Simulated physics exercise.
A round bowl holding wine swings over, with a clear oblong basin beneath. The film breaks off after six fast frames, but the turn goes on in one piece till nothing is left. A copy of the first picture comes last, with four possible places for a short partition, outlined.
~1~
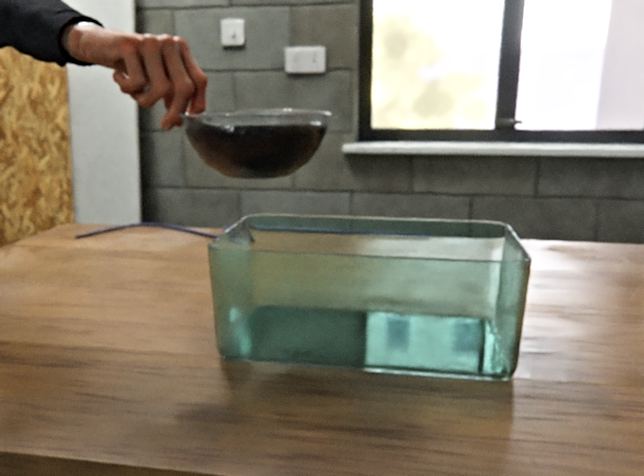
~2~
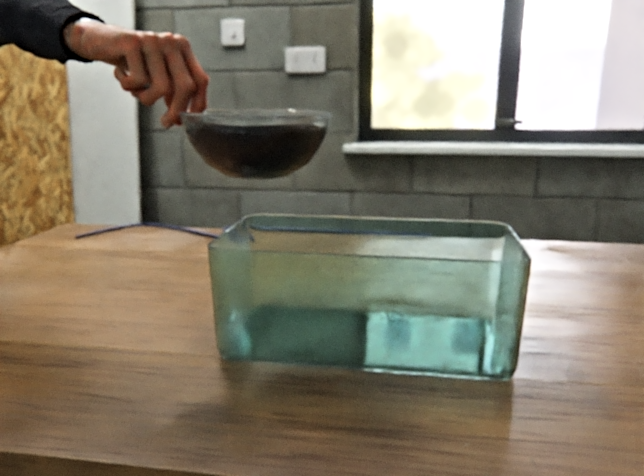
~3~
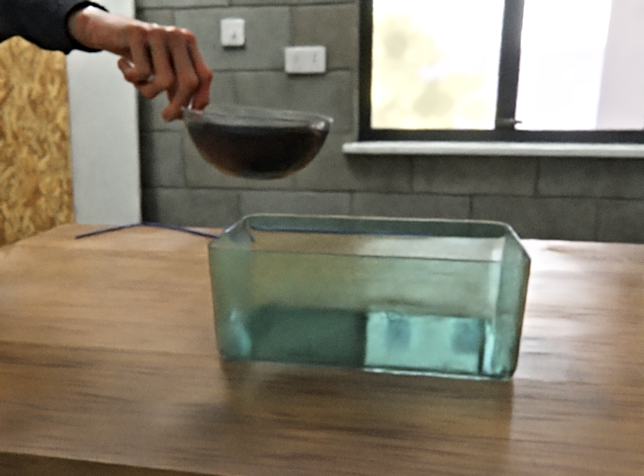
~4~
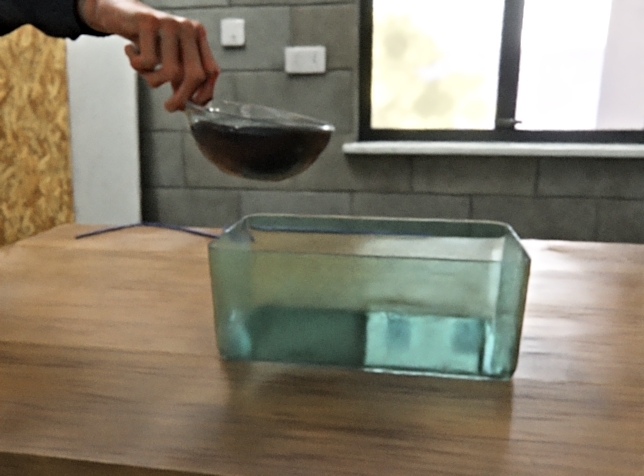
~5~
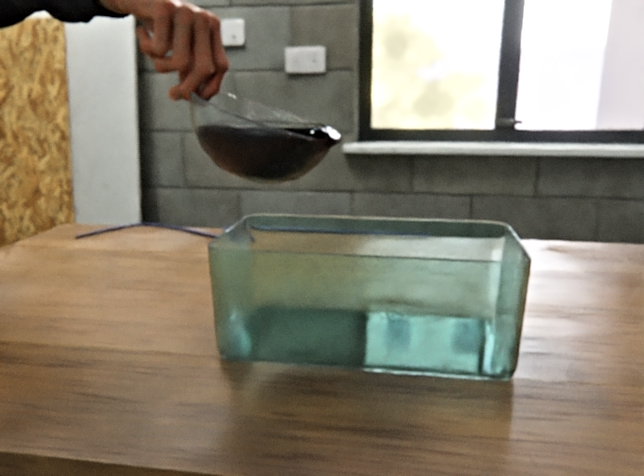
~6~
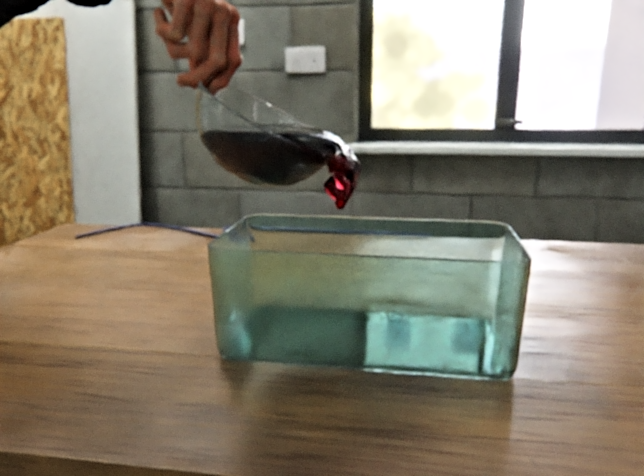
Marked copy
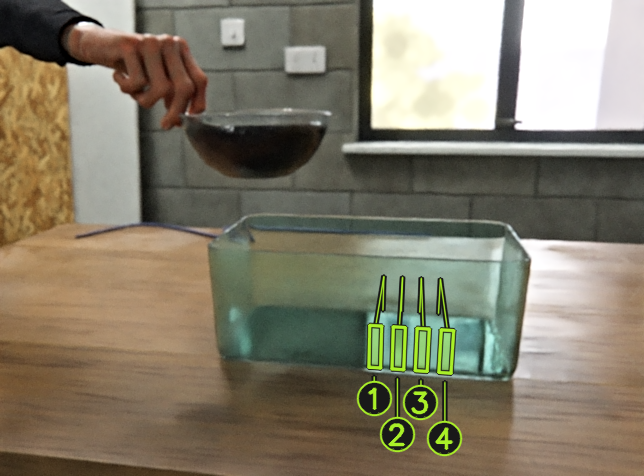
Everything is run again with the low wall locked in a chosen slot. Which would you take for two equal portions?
Choose 1.
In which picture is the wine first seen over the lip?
In picture 5.
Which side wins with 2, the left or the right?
The left side.
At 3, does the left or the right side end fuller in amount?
The left one.
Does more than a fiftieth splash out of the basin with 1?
No.
On the marked copy, 1 at (374, 376); 2 at (397, 378); 3 at (420, 380); 4 at (444, 382).
For place 1, about 50 % ends left of the wall and 50 % right of it.
For place 2, about 84 % ends left of the wall and 16 % right of it.
For place 3, about 98 % ends left of the wall and 2 % right of it.
For place 4, about 95 % ends left of the wall and 4 % right of it.
